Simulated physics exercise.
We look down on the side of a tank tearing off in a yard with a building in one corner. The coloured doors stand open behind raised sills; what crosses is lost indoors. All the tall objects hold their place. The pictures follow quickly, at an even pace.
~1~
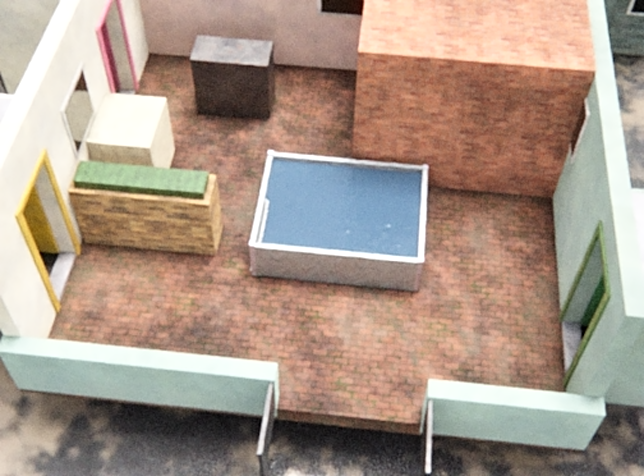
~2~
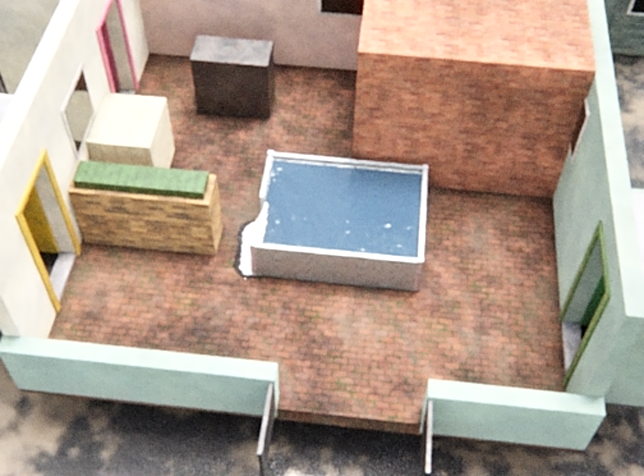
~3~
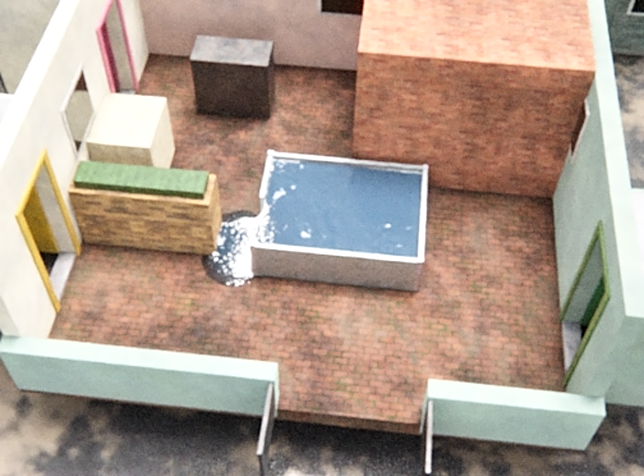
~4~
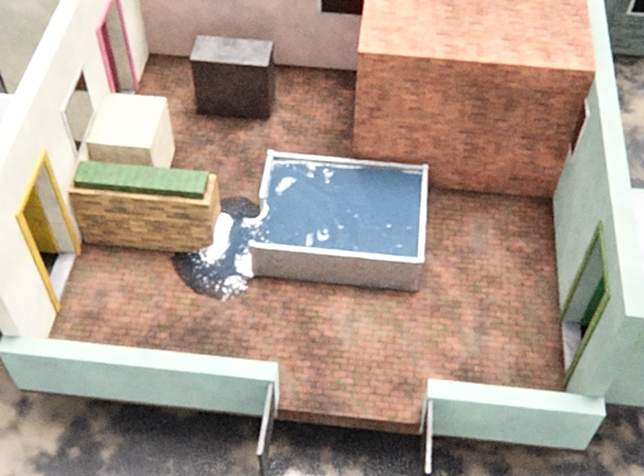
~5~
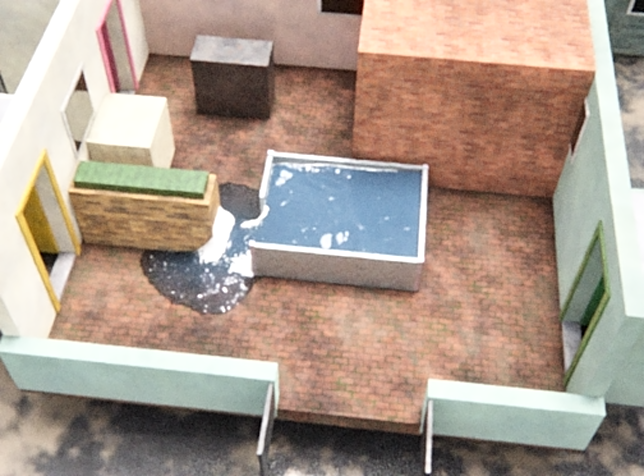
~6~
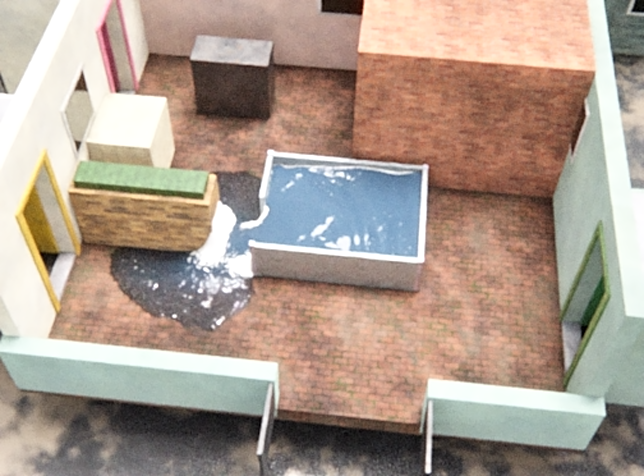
Water burst out through the left side of a full, open tank in a brick-paved yard, then spread across the paving in a growing dark puddle, past the front of the green-topped planter toward the lower left.
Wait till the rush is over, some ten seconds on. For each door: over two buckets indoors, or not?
In the end: The green door admits no more than that; the yellow door lets in a lot; the pink door lets in a lot.
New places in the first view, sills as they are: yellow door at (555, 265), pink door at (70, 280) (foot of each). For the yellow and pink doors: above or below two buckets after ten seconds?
Yellow stays under, pink floods.
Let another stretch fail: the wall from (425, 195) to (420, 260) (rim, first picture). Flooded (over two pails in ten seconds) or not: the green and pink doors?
My reading: Green is over, pink is under.
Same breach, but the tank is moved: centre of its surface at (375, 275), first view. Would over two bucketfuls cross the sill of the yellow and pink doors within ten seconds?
Then: Yellow door lets more in; pink door lets less in.
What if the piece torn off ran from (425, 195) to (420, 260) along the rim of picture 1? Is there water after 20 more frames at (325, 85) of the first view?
There: Clear.
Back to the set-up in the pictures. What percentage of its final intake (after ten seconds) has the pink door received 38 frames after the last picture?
Some 60 per cent.
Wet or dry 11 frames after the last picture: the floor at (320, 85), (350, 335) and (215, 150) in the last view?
As listed: Clear, no water, covered.
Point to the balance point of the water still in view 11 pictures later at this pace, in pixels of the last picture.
Around (273, 245).
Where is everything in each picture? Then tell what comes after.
The open tank at (342, 208) is whole and still, in the first frame.
The front is at (252, 224), out from the gap at (261, 239), in the second frame.
Water pours out at (261, 241) and has run to a hidden place, in the third frame.
The front is at (181, 266), out from the gap at (261, 241), in the fourth frame.
The front is at (148, 266), out from the gap at (261, 241), in the fifth frame.
The front is at (118, 270), out from the gap at (261, 241), in the sixth frame.
A moment on, water covers 25 % of the floor; the green door not reached, the yellow door under two buckets in, the pink door not reached.
Next, water covers 40 % of the floor; the green door not reached, the yellow door over two buckets in, the pink door not reached.
Then, water covers 50 % of the floor; the green door not reached, the yellow door over two buckets in, the pink door under two buckets in.
Later, water covers 75 % of the floor; the green door not reached, the yellow door far over two buckets in, the pink door over two buckets in.
In the end, water covers 90 % of the floor; the green door under two buckets in, the yellow door far over two buckets in, the pink door over two buckets in.
